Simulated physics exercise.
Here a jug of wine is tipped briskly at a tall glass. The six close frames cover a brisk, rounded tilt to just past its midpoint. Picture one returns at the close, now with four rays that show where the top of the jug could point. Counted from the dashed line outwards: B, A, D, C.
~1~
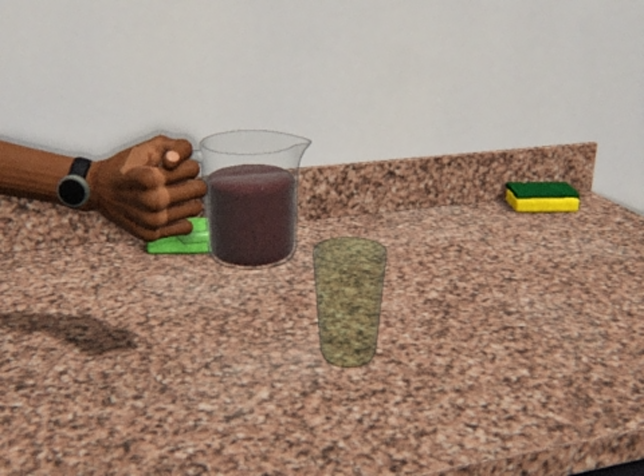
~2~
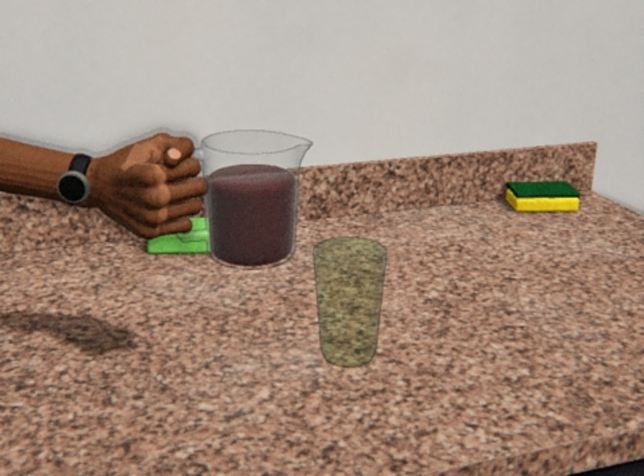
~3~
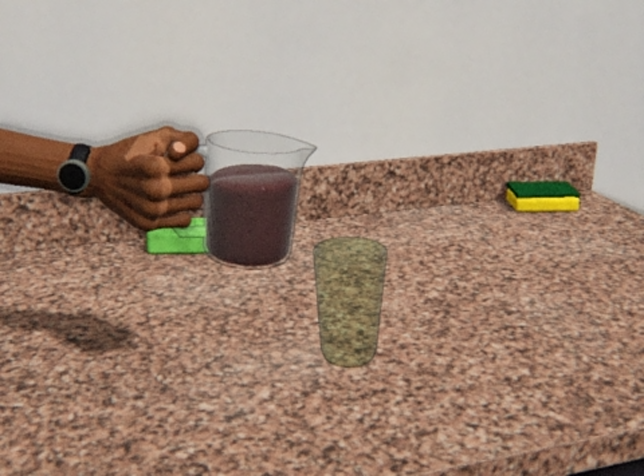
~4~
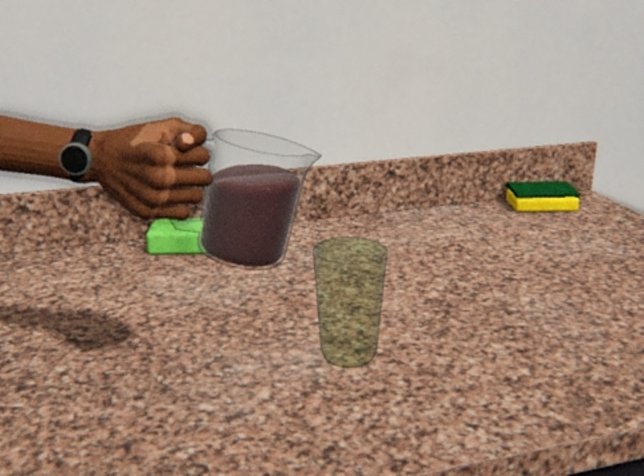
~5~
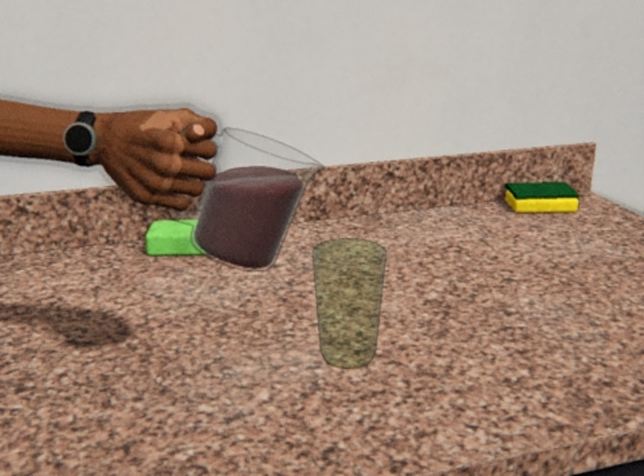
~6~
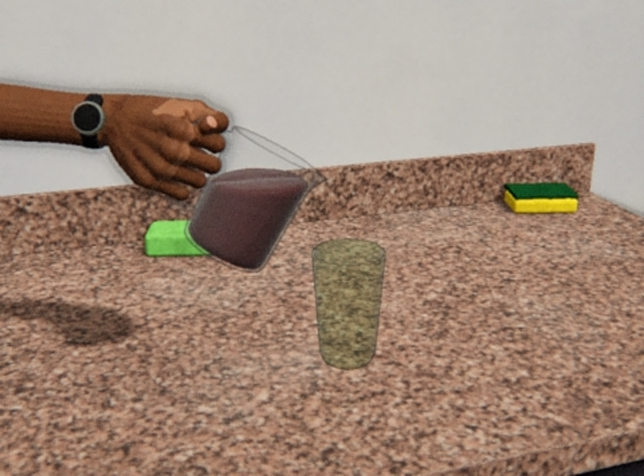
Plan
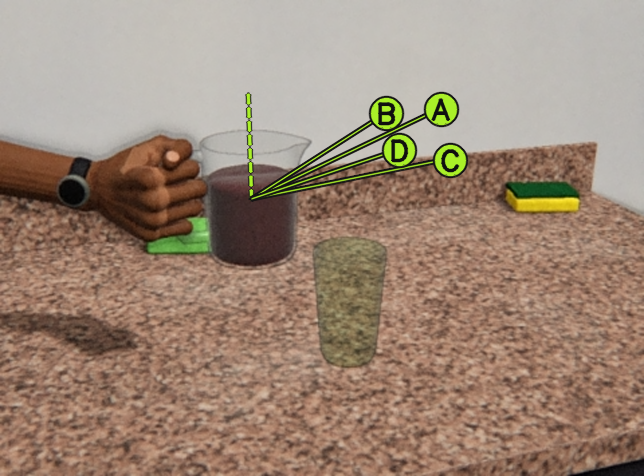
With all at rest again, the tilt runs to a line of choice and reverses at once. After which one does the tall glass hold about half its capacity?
Best: A.
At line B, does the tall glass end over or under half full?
Under.
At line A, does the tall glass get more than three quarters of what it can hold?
No, it does not.
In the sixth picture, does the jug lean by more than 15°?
Yes.
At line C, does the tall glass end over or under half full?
Over.
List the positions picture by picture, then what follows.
Upright, lip at (309, 141); rim of the tall glass round (350, 250); nothing has left yet, in the first frame.
Upright, lip at (310, 142); nothing has left yet, in the second frame.
Tipped about 6°, lip at (314, 147); nothing has left yet, in the third frame.
Tipped about 13°, lip at (319, 154); nothing has left yet, in the fourth frame.
Tipped about 21°, lip at (323, 166); nothing has left yet, in the fifth frame.
Tipped about 30°, lip at (326, 177); nothing has left yet, in the sixth frame.
In lime, A at (425, 115); B at (371, 122); C at (433, 161); D at (383, 154).
With A, the tall glass ends with about 47 % of what it can hold.
With B, the tall glass ends with about 32 % of what it can hold.
With C, the tall glass ends with about 74 % of what it can hold; 4 % of the wine is spilt.
With D, the tall glass ends with about 62 % of what it can hold.
